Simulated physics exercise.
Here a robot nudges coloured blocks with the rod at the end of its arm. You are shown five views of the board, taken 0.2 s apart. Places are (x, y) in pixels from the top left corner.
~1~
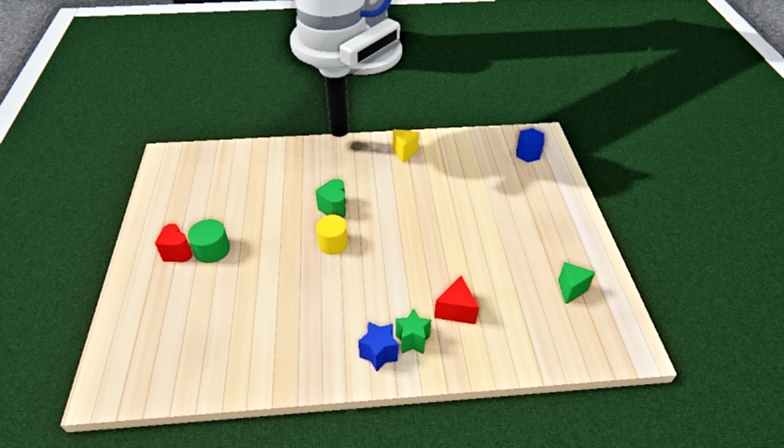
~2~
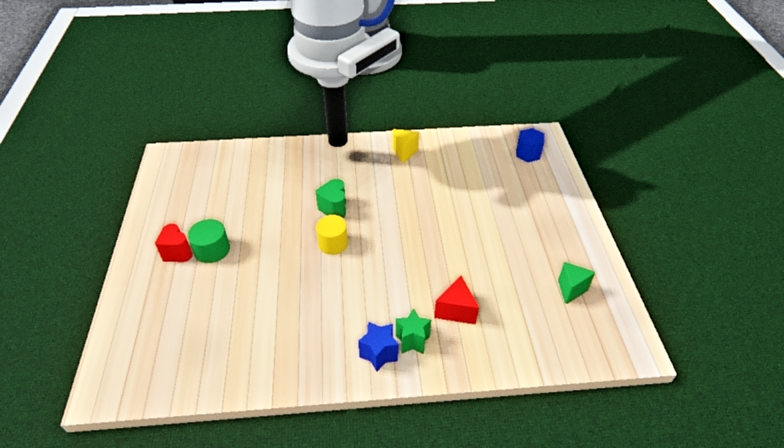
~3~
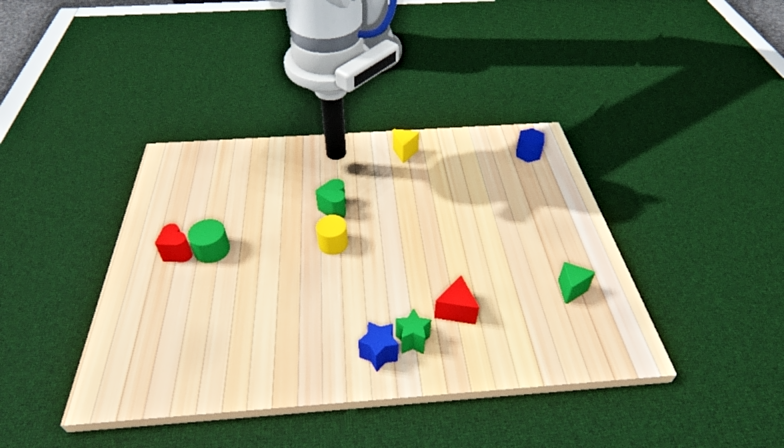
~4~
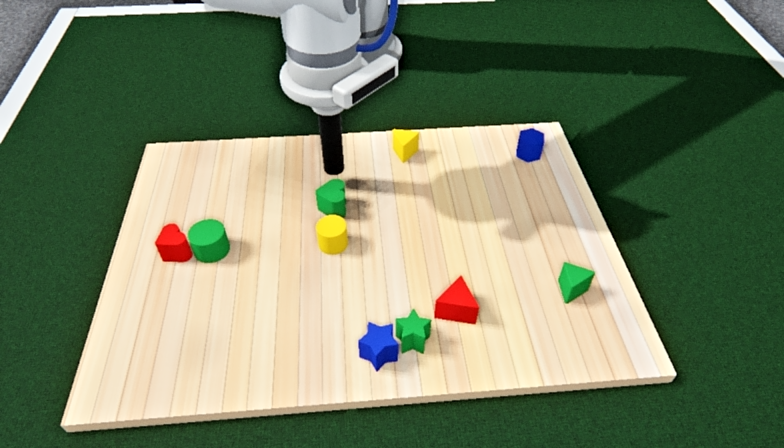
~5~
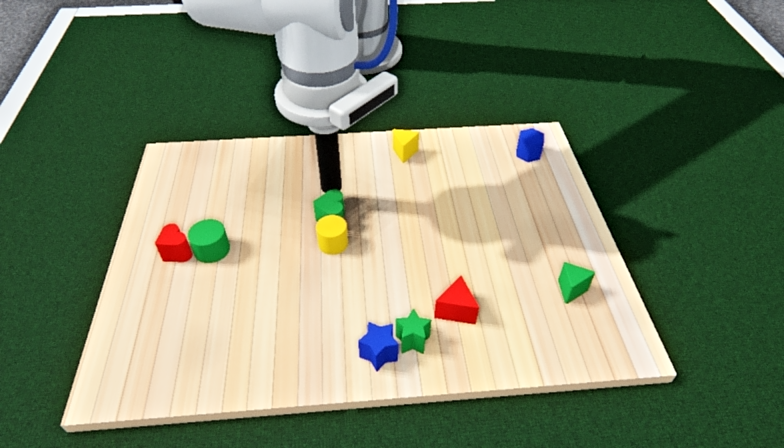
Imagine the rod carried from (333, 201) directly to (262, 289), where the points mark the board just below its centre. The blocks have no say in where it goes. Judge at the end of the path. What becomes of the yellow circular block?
It gets displaced.
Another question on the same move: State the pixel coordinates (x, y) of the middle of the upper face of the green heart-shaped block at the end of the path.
The green heart-shaped block ends near (326, 230).
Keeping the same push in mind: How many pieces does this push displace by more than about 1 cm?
Total moved: Two.
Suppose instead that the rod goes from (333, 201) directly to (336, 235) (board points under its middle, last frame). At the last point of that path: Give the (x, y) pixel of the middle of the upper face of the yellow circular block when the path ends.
At pixel (324, 264).
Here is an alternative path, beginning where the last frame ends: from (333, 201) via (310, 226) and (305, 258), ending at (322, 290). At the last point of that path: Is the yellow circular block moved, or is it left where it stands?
Put simply, it goes somewhere else.
What follows on the original path. One third of the way, rod at (309, 215); green heart-shaped block at (328, 225), turned 65° anticlockwise; yellow circular block at (337, 245).
Two thirds of the way, rod at (285, 245); green heart-shaped block at (326, 230), turned 100° anticlockwise; yellow circular block at (342, 250).
At the end, rod at (259, 276); green circular block not moved; green heart-shaped block at (326, 230), turned 100° anticlockwise; yellow circular block at (342, 250).
